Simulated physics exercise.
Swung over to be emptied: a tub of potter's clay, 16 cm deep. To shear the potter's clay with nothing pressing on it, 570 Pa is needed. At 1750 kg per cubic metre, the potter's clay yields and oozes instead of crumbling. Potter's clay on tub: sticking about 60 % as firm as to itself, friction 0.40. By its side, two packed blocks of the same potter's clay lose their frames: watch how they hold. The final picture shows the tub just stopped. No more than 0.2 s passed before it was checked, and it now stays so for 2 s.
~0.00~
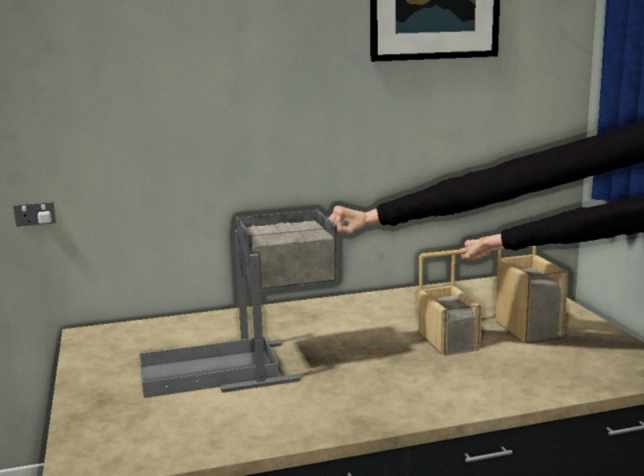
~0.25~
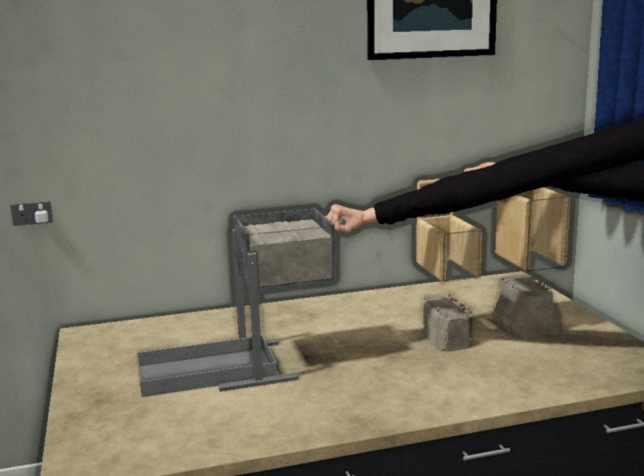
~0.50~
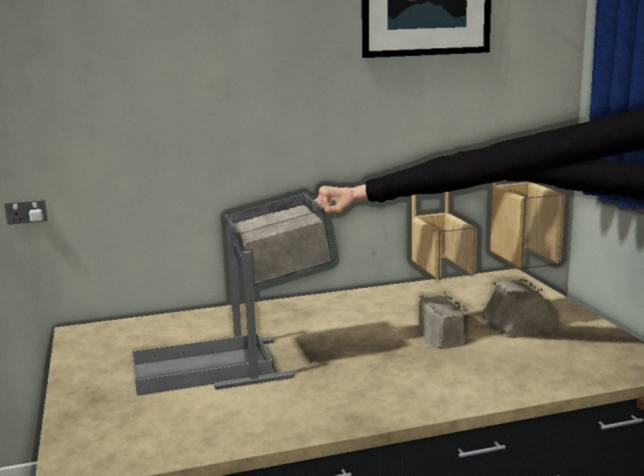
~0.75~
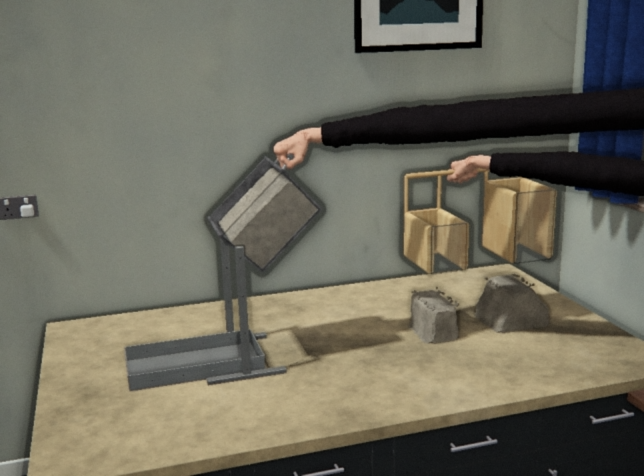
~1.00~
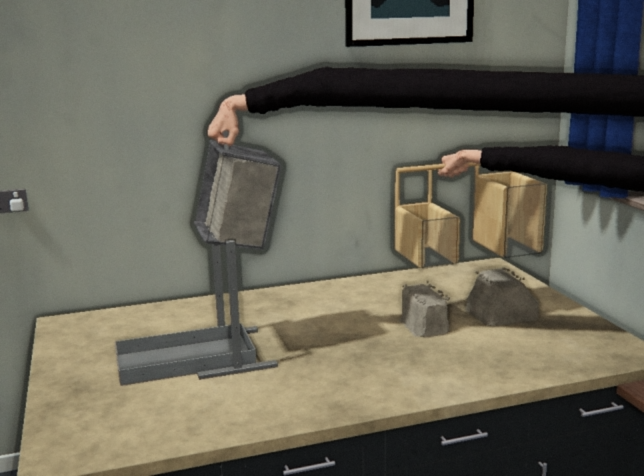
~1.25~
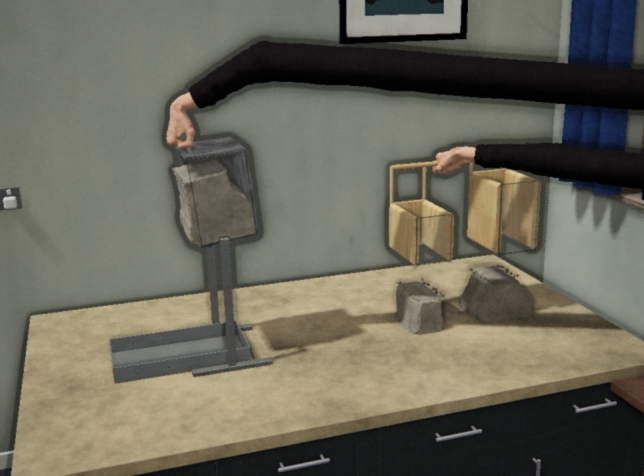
Two black-sleeved hands were at work above a counter: one lifted two wooden moulds off grey clay blocks, which sagged slightly, then the other swung a clay-filled tub upward and over to the left.
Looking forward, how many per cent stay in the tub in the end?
About 39 %.
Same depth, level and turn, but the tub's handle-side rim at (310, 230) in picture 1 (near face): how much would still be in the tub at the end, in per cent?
About 45 per cent.
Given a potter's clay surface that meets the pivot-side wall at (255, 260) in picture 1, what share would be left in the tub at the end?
In that case, around 50 percent.
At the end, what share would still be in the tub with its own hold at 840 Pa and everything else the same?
40 %.
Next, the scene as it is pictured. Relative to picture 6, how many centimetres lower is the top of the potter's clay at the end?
Roughly 10 cm.
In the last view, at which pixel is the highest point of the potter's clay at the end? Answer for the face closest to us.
Around (230, 207).
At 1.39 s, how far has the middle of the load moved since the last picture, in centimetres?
It has gone close to 8 cm.
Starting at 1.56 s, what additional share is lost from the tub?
Close to 0 % of the whole load.
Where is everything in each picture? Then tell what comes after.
Handle-side rim at (334, 227), tilt 0 degrees; crest of the potter's clay at (316, 239); block heights 13 cm, 20 cm (left to right), in the first frame.
Handle-side rim at (332, 226), tilt 0 degrees; crest of the potter's clay at (314, 238); block heights 12 cm, 16 cm (left to right), in the second frame.
Handle-side rim at (321, 210), tilt 11 degrees; crest of the potter's clay at (318, 222); block heights 12 cm, 14 cm (left to right), in the third frame.
Handle-side rim at (281, 172), tilt 43 degrees; crest of the potter's clay at (286, 183); block heights 12 cm, 14 cm (left to right), in the fourth frame.
Handle-side rim at (223, 156), tilt 75 degrees; crest of the potter's clay at (238, 161); block heights 12 cm, 14 cm (left to right), in the fifth frame.
Handle-side rim at (186, 161), tilt 95 degrees; crest of the potter's clay at (222, 173); block heights 12 cm, 14 cm (left to right), in the sixth frame.
After 1.39 s, the tub is at 95 degrees and holds 55 %.
After 1.56 s, the tub is at 95 degrees and holds 39 %.
After 1.73 s, the tub is at 95 degrees and holds 39 %.
After 1.90 s, the tub is at 95 degrees and holds 39 %.
After 3.25 s, the tub is at 95 degrees and holds 39 %.
